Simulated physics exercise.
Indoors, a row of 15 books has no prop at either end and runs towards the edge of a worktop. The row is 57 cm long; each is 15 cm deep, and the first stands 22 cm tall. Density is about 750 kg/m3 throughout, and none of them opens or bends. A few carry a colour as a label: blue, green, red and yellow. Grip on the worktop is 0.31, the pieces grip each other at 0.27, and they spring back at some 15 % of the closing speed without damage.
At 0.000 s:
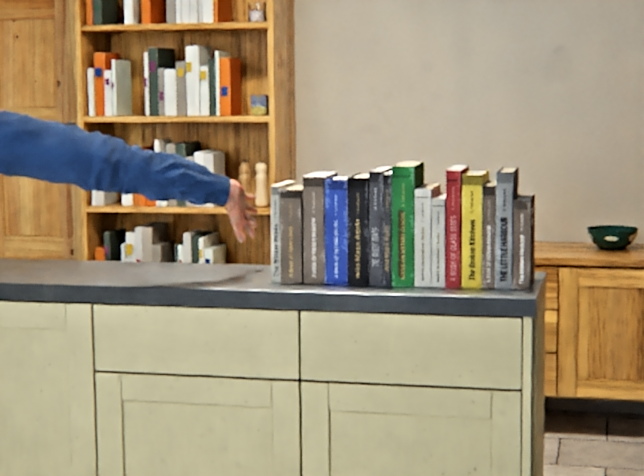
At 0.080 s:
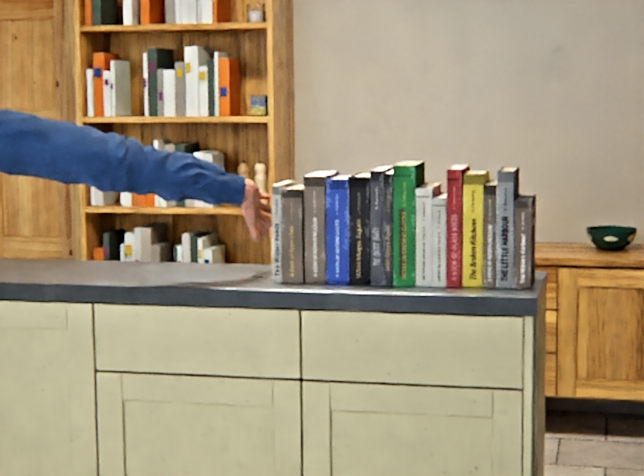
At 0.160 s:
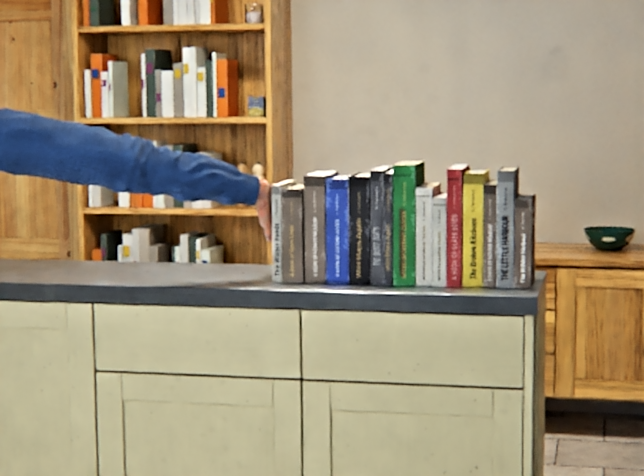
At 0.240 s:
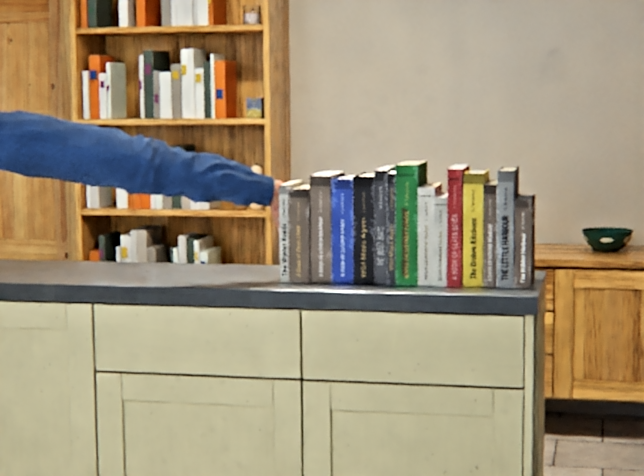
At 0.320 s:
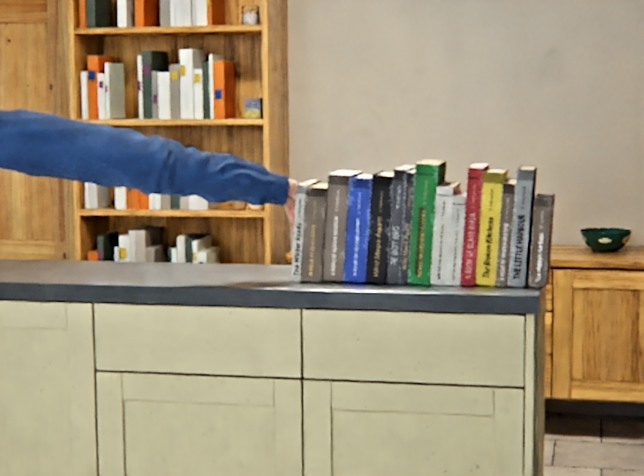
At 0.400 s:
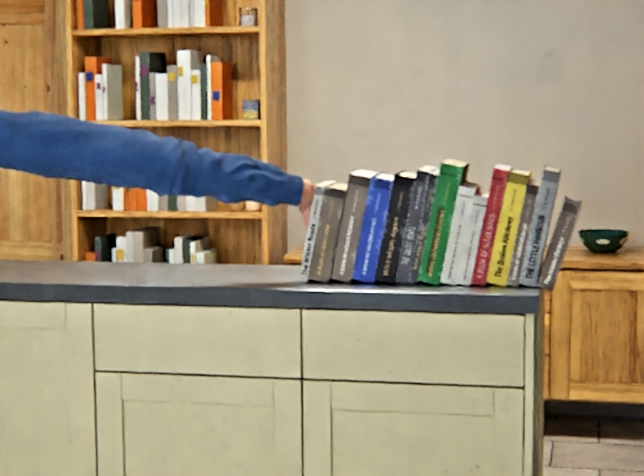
To begin with, a hand in a blue sleeve reaches in from the left towards an upright row of books on a worktop. It meets the left end and pushes, sliding the books rightward. They begin to lean to the right, the rightmost one tilting most, at the worktop's edge.
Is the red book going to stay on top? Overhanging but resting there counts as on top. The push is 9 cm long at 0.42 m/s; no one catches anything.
In the end the red book falls off.
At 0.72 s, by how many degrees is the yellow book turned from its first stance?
Some 80°.
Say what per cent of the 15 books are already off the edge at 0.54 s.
By then 0 per cent.
After 0.54 s, none of the 15 books off the edge, 15 disturbed; red book leaning 31°; yellow book leaning 32°.
After 0.72 s, 2 of the 15 books off the edge; red book leaning 56°; yellow book on its side.
After 1.02 s, 5 of the 15 books off the edge; red book upside down; yellow book upside down.
By the end (1.3 s), 5 of the 15 books off the edge; red book leaning 56°, 76 cm lower; yellow book upside down; green book leaning 58°.
